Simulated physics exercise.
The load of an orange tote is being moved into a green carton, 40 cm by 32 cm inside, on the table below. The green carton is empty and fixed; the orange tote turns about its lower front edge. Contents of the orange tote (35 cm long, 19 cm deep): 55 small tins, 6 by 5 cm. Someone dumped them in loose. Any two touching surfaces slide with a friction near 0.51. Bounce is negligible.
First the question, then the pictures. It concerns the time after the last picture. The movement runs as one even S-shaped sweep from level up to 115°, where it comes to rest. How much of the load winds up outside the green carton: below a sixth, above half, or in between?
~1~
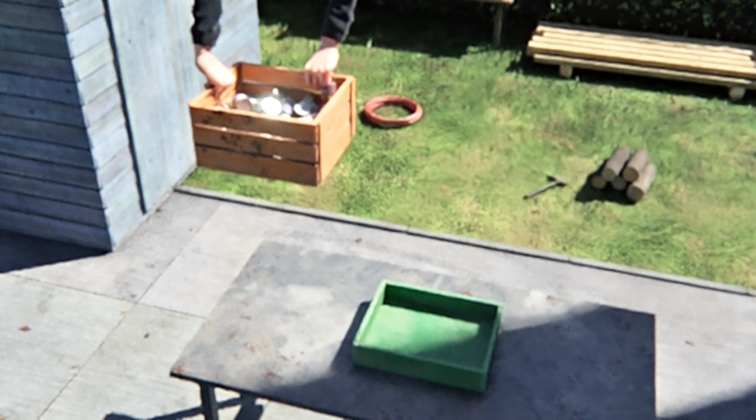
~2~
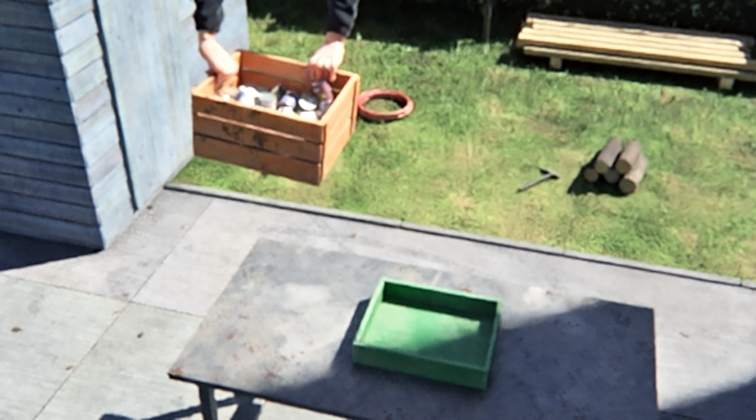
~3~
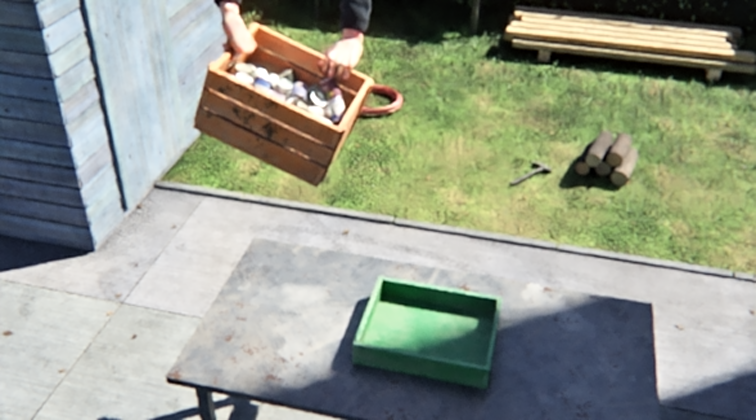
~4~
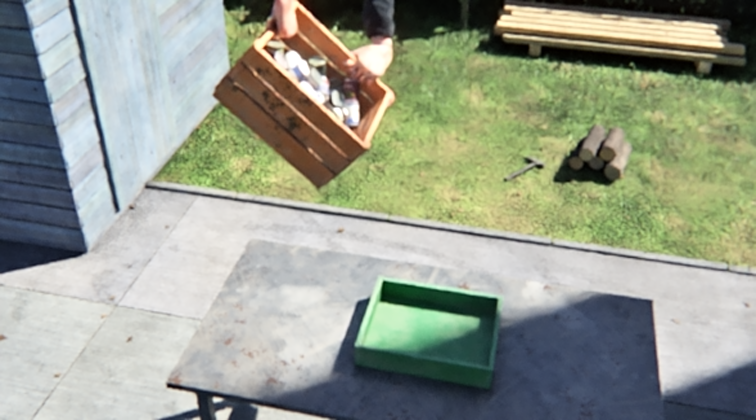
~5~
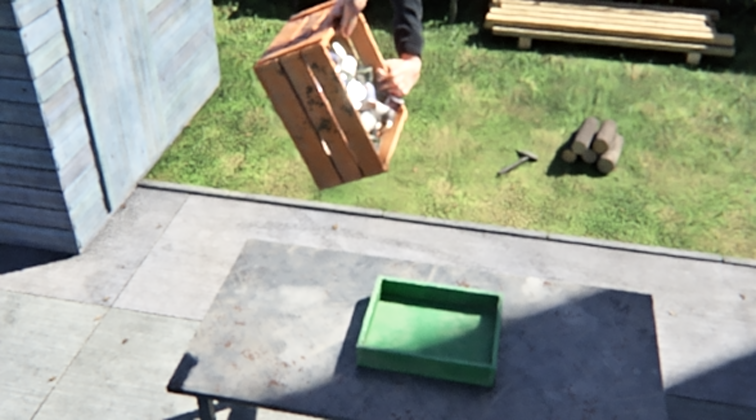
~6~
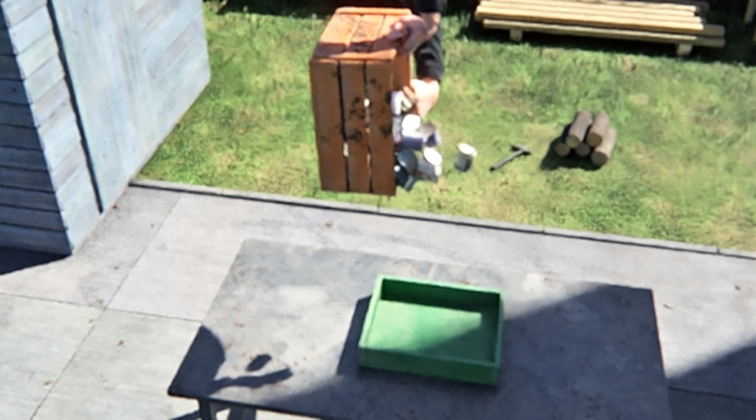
What lands outside the green carton makes up a sixth up to half.
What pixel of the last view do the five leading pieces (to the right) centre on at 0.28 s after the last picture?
Their centre is around (491, 299).
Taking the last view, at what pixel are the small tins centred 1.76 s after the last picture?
Centre: Approx. (449, 329).
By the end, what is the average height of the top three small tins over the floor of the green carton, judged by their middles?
About 12 cm.
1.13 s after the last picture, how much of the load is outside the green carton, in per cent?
About 25 per cent.
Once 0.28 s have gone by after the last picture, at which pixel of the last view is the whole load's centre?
Somewhere around (396, 160) in pixels.
Then, 0.28 s after the last picture, tilt 103°; 33 still in the orange tote, 3 in the green carton, 2 outside the green carton and 17 in the air.
Then, 0.63 s after the last picture, tilt 114°; 13 still in the orange tote, 19 in the green carton, 7 outside the green carton and 16 in the air.
Then, 1.13 s after the last picture, tilt 115°; 3 still in the orange tote, 36 in the green carton, 13 outside the green carton and 3 in the air.
Final count (1.76 s after the last picture), 41 in the green carton and 14 outside the green carton. Asked share, 14 of 55, 25 per cent.
